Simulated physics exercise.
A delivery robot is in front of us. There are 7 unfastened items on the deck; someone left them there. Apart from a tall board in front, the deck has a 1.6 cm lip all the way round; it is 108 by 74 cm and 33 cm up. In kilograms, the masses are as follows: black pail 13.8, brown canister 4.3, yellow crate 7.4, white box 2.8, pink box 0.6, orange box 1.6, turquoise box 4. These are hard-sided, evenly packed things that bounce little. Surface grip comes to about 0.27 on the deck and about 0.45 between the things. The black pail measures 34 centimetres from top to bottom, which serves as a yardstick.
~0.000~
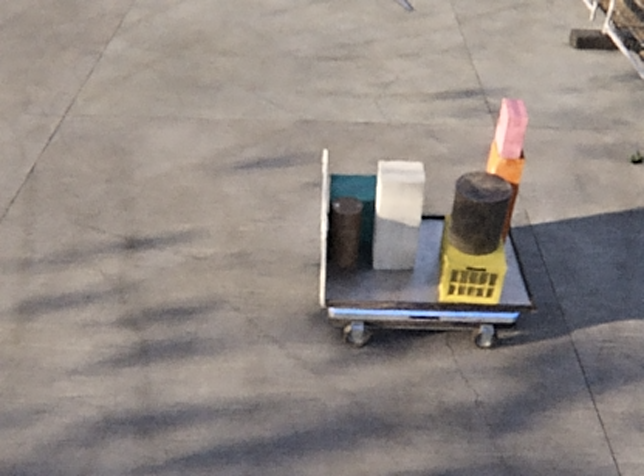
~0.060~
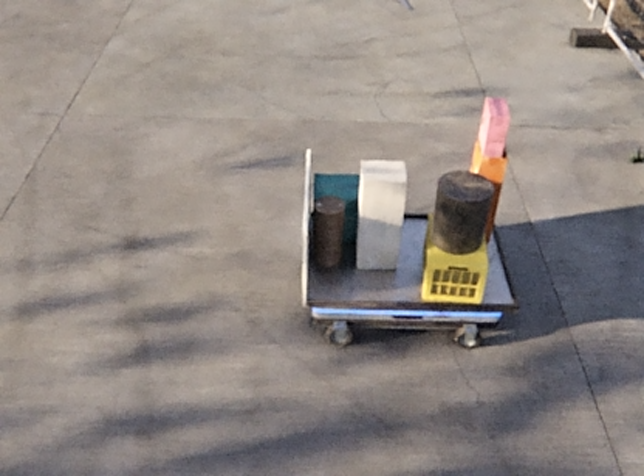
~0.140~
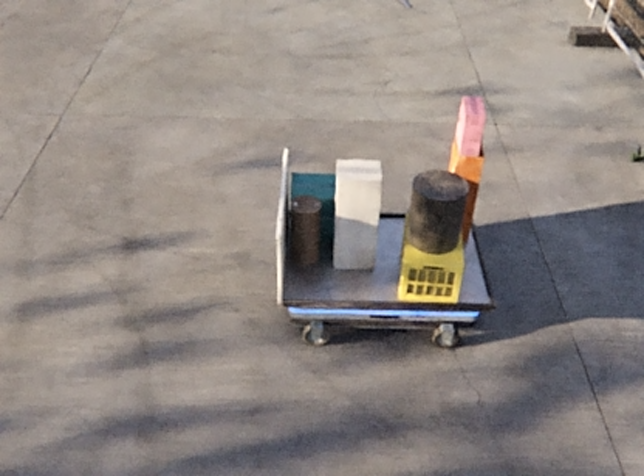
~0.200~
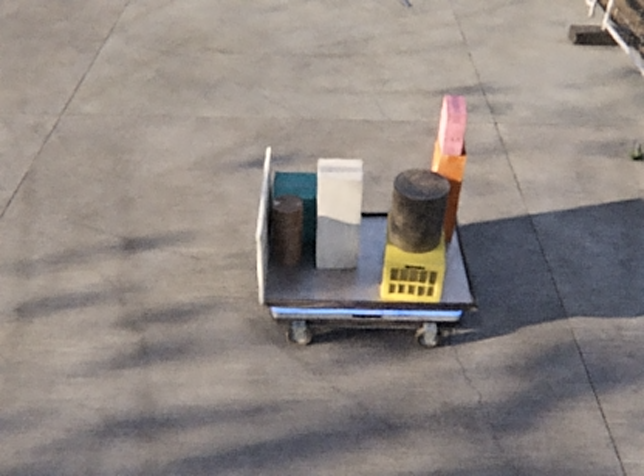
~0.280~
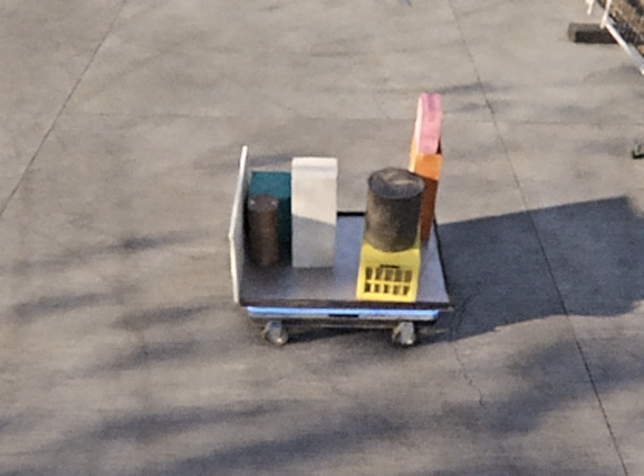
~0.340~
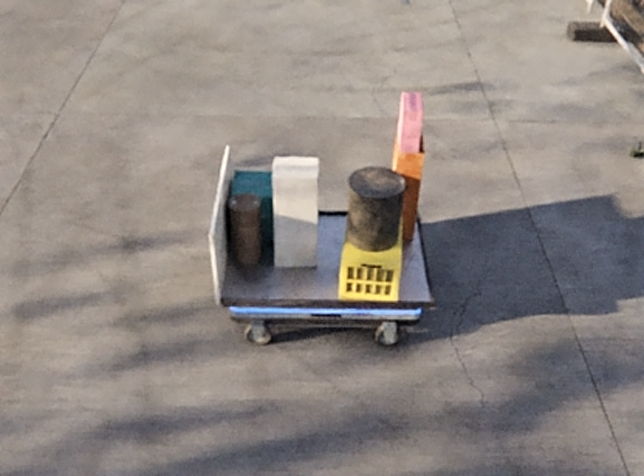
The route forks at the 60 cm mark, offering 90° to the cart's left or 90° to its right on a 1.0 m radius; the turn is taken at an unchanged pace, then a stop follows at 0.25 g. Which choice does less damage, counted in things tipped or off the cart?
The load fares better going left.
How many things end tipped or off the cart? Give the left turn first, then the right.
The left turn costs 2 and the right turn costs 4.
Turning left. At 0.84 s, cart 134 cm along, turned 34°; brown canister slid 5 cm near (92, 304); white box leaning 5°; turquoise box leaning 5°.
After 1.34 s, cart 214 cm along, turned 80°; pink box and orange box now off the cart; brown canister slid 5 cm; white box slid 3 cm.
After 1.74 s, cart 274 cm along, turned 90°; brown canister slid 4 cm; white box slid 3 cm; turquoise box slid 3 cm.
At rest (2.6 s), off the cart, pink box and orange box; the other 5 in place, give or take 10 cm.
Turning right instead, brown canister, white box, pink box and orange box tipped over or off the cart, 4 of 7 in all.
